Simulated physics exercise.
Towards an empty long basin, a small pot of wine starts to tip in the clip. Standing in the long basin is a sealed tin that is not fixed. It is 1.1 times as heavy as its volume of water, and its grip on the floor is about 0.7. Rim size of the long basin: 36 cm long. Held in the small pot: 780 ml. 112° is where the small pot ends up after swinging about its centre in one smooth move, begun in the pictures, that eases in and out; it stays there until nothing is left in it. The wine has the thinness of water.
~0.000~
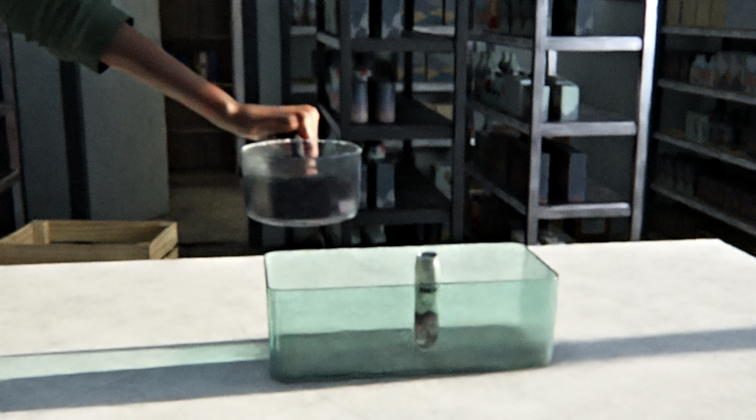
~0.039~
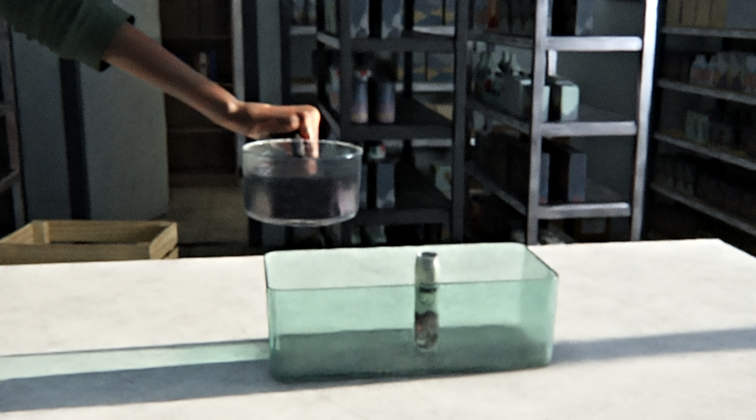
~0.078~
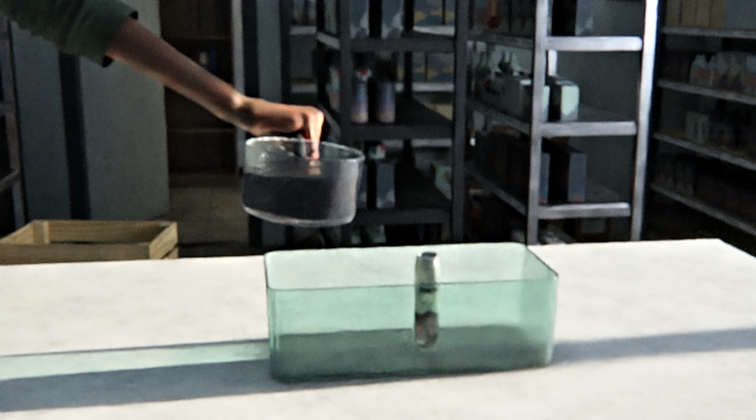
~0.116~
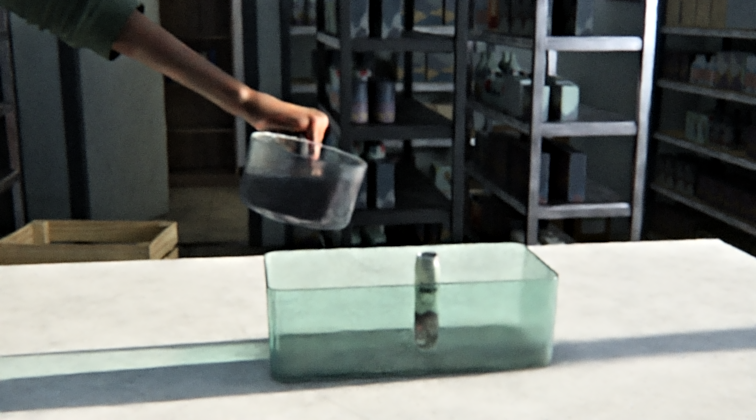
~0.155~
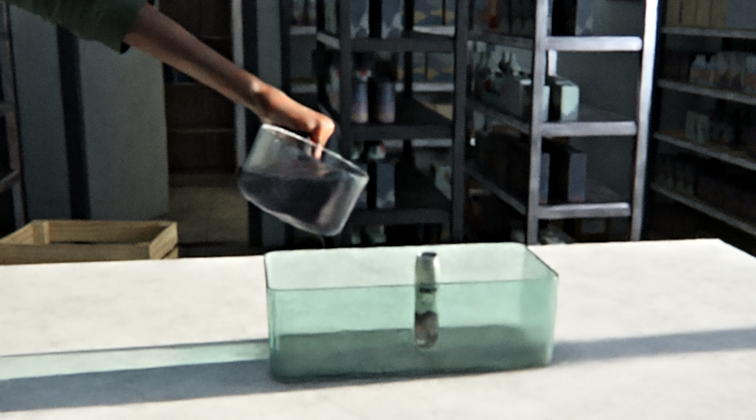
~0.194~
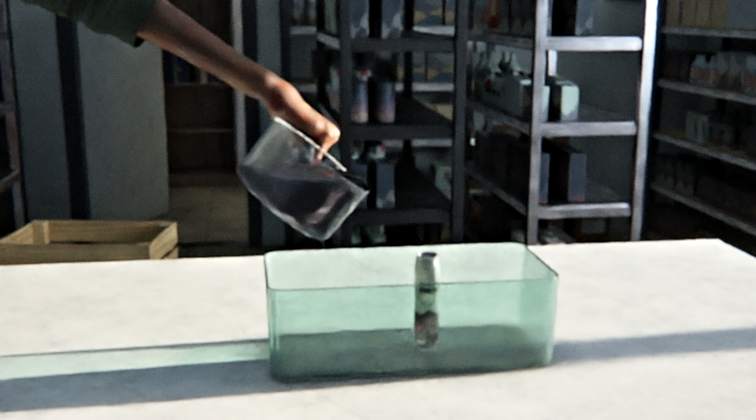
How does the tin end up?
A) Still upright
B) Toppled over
A.
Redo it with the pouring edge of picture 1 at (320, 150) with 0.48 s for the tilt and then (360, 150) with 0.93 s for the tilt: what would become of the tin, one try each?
The tin stays vertical the first time and stays vertical the second time.
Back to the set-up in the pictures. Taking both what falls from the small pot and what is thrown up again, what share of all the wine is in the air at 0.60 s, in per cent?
Close to 5 %.
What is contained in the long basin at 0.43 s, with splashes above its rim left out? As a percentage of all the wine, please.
44 %, roughly.
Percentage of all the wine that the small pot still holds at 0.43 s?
Fraction remaining: Approx. 22 per cent.
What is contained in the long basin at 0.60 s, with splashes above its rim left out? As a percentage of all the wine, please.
The share is close to 92 percent.
Then, 0.43 s in, the tilt is 109° and 22 per cent is still to pour; the tin stands where it began.
Then, 0.60 s in, the tilt is 112° and 3 per cent is still to pour; the tin stands where it began.
Then, 0.78 s in, the tilt is 112° and 0 per cent is still to pour; the tin stands where it began.
Then, 0.98 s in, the tilt is 112° and 0 per cent is still to pour; the tin stands where it began.
Finally, the tin stands where it began.
